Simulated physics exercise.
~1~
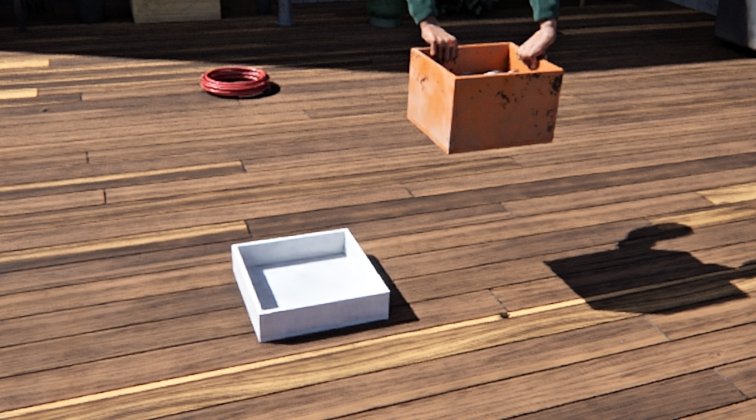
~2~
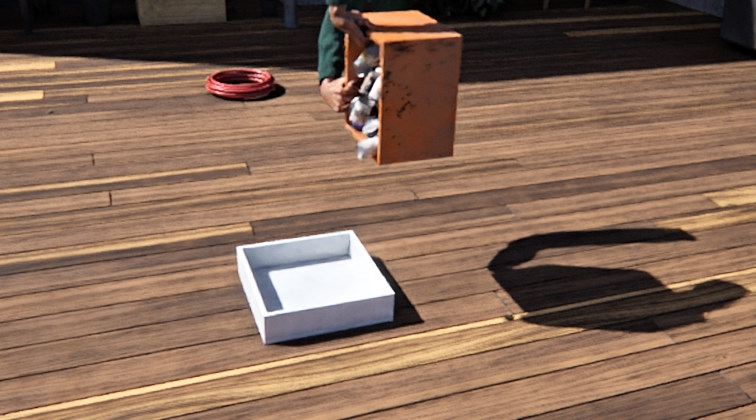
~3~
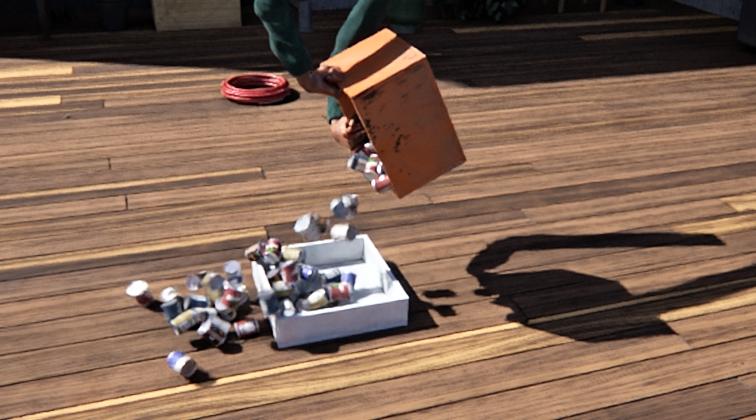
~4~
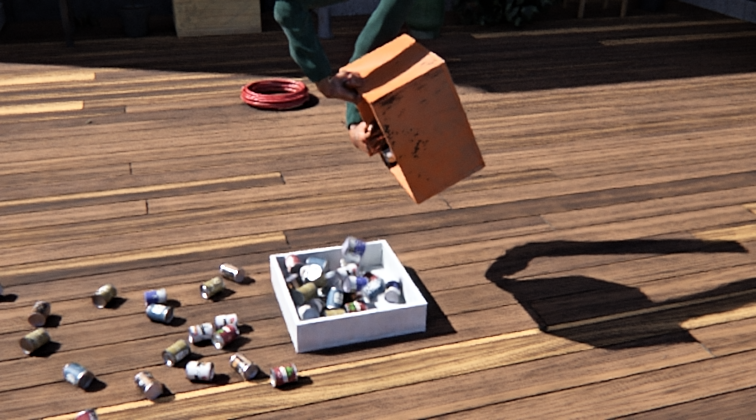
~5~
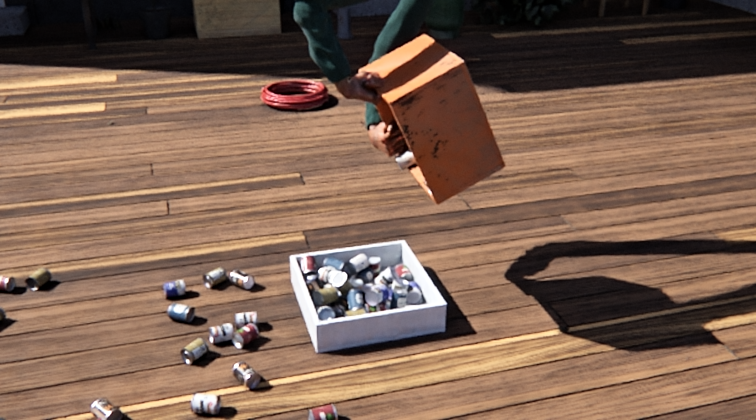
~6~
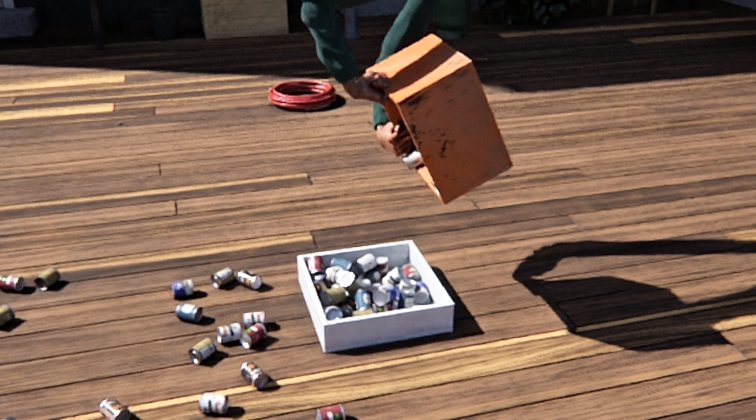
The video shows hands tipping an orange box of small tins over a white tub on a wooden deck, the tins tumbling out until many fill the tub, while others scatter and roll left across the boards and come to rest, the box still held tilted above.
